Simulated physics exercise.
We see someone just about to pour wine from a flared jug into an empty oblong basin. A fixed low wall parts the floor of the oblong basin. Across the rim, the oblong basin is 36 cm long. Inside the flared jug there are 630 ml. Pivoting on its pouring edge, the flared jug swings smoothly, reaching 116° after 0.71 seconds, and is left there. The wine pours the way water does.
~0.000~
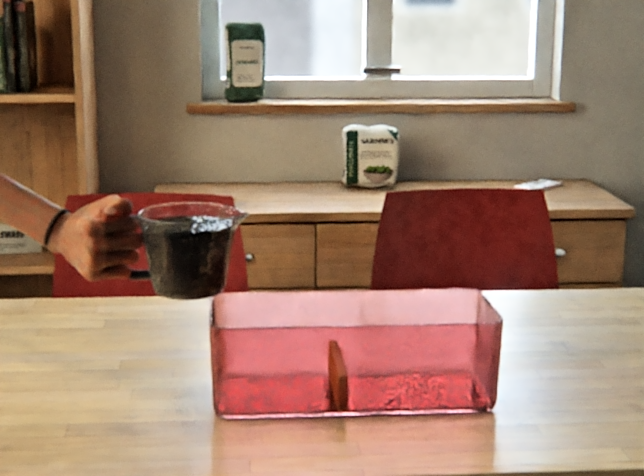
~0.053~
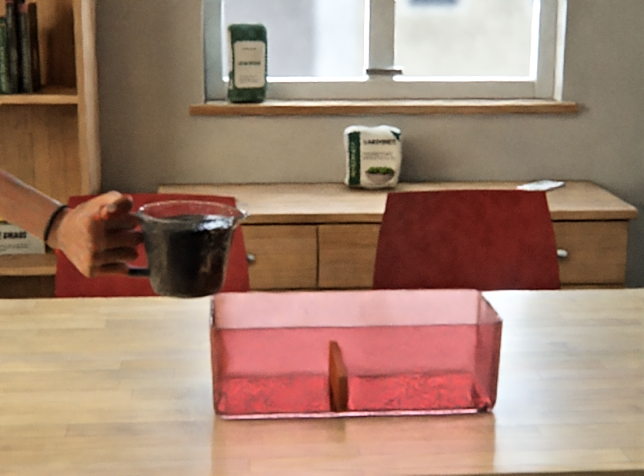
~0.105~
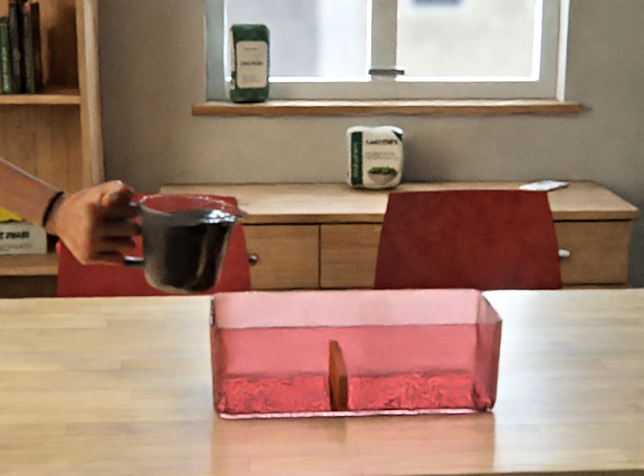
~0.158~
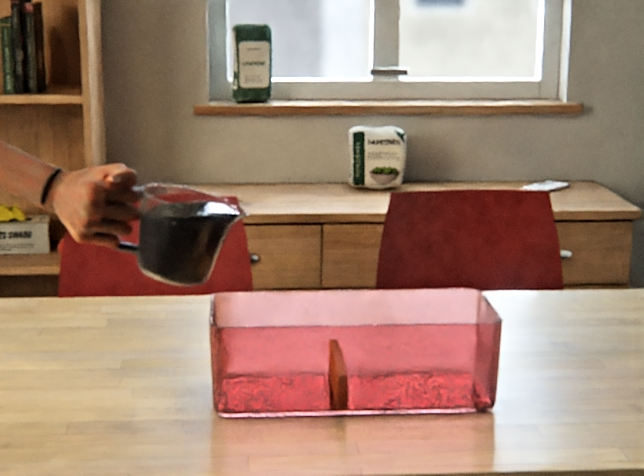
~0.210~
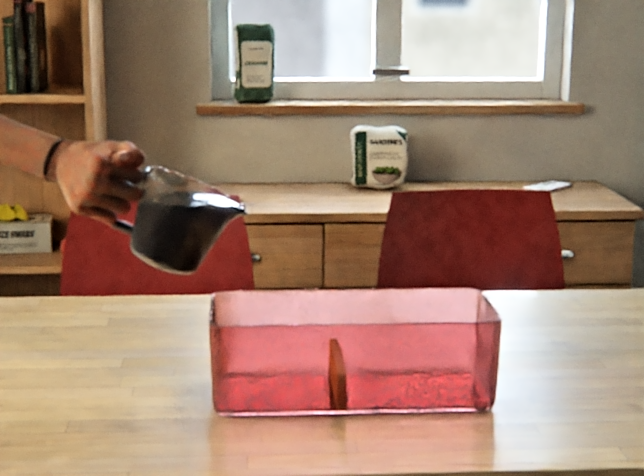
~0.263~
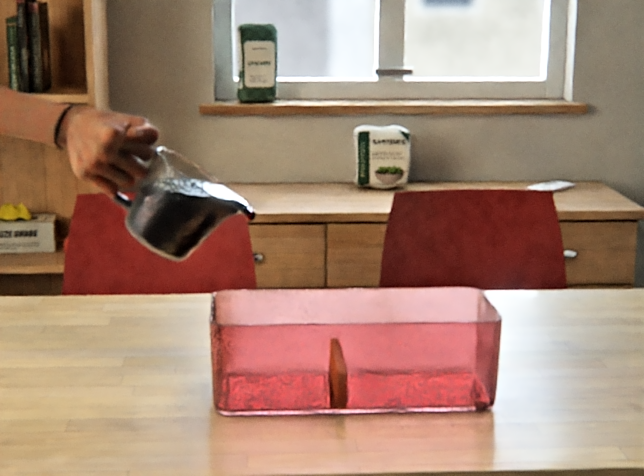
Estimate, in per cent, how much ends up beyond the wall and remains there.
Roughly 60 % ends up beyond the wall.
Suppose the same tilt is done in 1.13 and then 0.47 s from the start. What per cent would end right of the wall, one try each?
In turn about 35 and 50 per cent.
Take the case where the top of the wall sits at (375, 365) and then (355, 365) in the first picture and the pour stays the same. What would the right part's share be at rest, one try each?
Around 10 and 20 percent, in that order.
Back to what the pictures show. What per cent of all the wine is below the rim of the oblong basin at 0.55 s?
12 %, more or less.
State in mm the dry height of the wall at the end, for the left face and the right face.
For the left, around 38 mm; for the right, around 34 mm.
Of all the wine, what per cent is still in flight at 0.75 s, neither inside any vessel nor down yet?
Some 14 per cent.
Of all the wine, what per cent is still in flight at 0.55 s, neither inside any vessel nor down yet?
It comes to roughly 44 per cent.
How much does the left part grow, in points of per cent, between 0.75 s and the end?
Near 8 in a hundred.
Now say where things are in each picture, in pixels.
In the first frame, tilt 0°; pouring edge (249, 214); surface from (144, 225) to (234, 224); the oblong basin's rim runs from (211, 312) to (492, 307); the wall's top is at (338, 358).
In the second frame, tilt 2°; pouring edge (249, 214); surface from (144, 224) to (234, 222).
In the third frame, tilt 6°; pouring edge (249, 214); surface from (144, 220) to (236, 216).
In the fourth frame, tilt 14°; pouring edge (249, 213); surface from (143, 212) to (239, 211).
In the fifth frame, tilt 23°; pouring edge (248, 213); surface from (141, 199) to (245, 208).
In the sixth frame, tilt 35°; pouring edge (248, 212); surface from (139, 193) to (240, 200); 2 per cent is over the edge.
By 0.55 s the tilt is 102° and 43 per cent is still to pour, 13 is left of the wall and 0 right of it.
By 0.75 s the tilt is 116° and 1 per cent is still to pour, 30 is left of the wall and 56 right of it.
By 0.97 s the tilt is 116° and 0 per cent is still to pour, 35 is left of the wall and 59 right of it.
By 1.21 s the tilt is 116° and 0 per cent is still to pour, 37 is left of the wall and 60 right of it.
At rest 37 per cent lies left of the wall, 60 right of it and 3 outside.
